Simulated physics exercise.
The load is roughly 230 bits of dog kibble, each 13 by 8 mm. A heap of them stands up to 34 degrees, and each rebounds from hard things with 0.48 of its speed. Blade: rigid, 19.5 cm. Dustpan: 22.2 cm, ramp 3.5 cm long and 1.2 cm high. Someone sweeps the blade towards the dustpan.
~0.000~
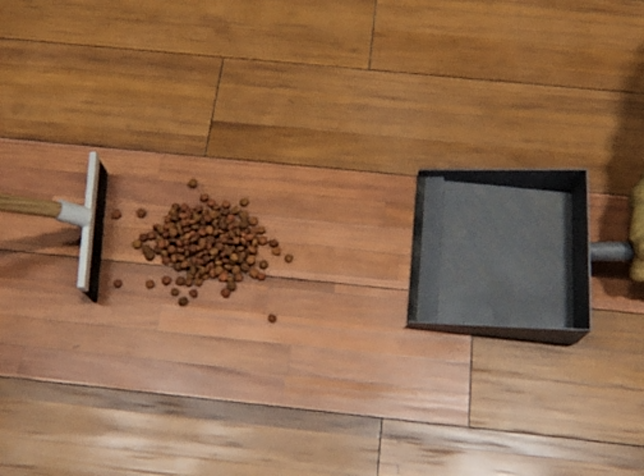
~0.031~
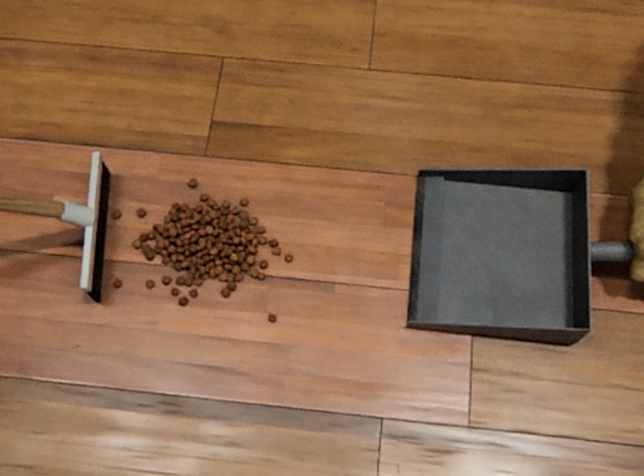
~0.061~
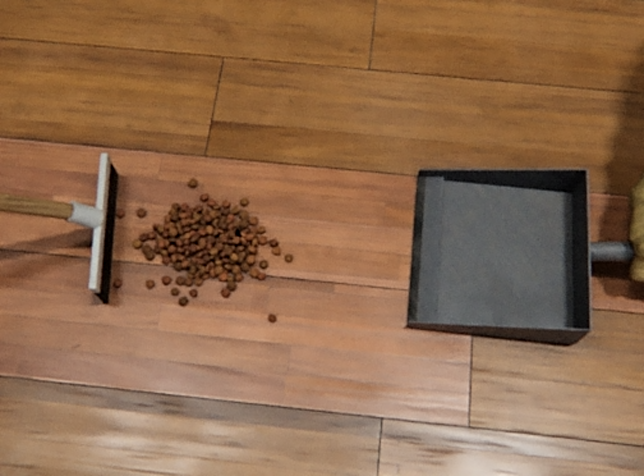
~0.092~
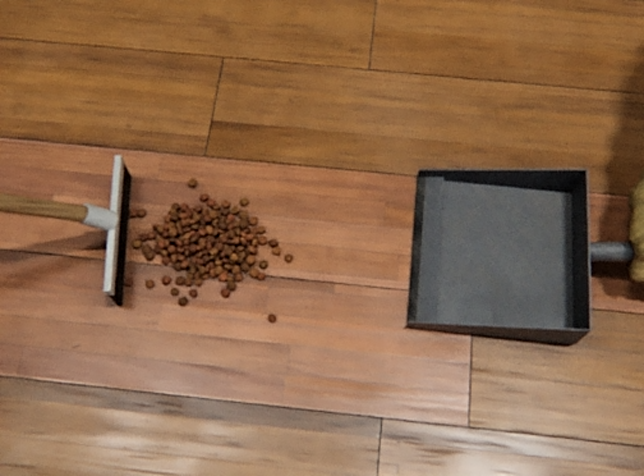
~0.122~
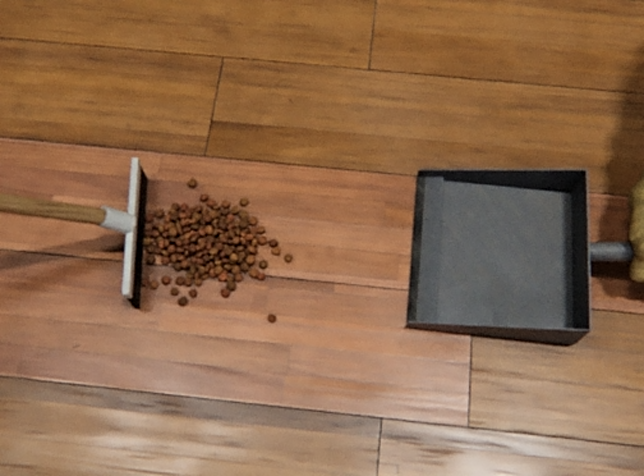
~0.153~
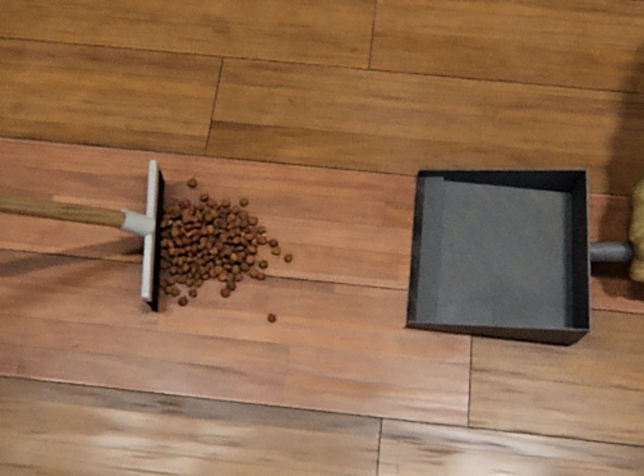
A blade on a wooden handle slides right and pushes into the brown kibble pile.
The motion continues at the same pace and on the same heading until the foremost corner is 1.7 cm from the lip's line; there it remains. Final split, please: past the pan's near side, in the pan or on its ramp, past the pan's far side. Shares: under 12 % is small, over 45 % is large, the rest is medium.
Near side: A small share; pan: A medium share; far side: A small share.
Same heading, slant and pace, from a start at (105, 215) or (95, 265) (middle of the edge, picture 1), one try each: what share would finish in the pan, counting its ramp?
Some 40 and 20 per cent.
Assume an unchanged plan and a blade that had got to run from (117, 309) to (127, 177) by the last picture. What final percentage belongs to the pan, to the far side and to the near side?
Pan 0, far 0, near 25.
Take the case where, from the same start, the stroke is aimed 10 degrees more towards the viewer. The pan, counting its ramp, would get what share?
Pan plus ramp: Some 15 %.
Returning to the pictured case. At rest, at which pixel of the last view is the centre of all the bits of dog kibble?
Approximately (410, 259) in the last picture.
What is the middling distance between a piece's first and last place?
I'd say near 30 cm.
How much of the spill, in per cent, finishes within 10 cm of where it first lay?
0 percent, roughly.
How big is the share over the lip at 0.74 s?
Some 40 in a hundred by that moment.
After 0.35 s, middle of the blade 19 cm from the lip; 0 % over the lip, far side 0 %, near side 5 %.
Then, at 0.48 s, middle of the blade 8 cm from the lip; 0 % over the lip, far side 0 %, near side 5 %.
Then, at 0.74 s, middle of the blade 3 cm from the lip; 40 % over the lip, far side 0 %, near side 5 %.
At rest (1.2 s), near side 5 %, pan 40 %, far side 0 %, in front of the lip or behind the blade 50 %.
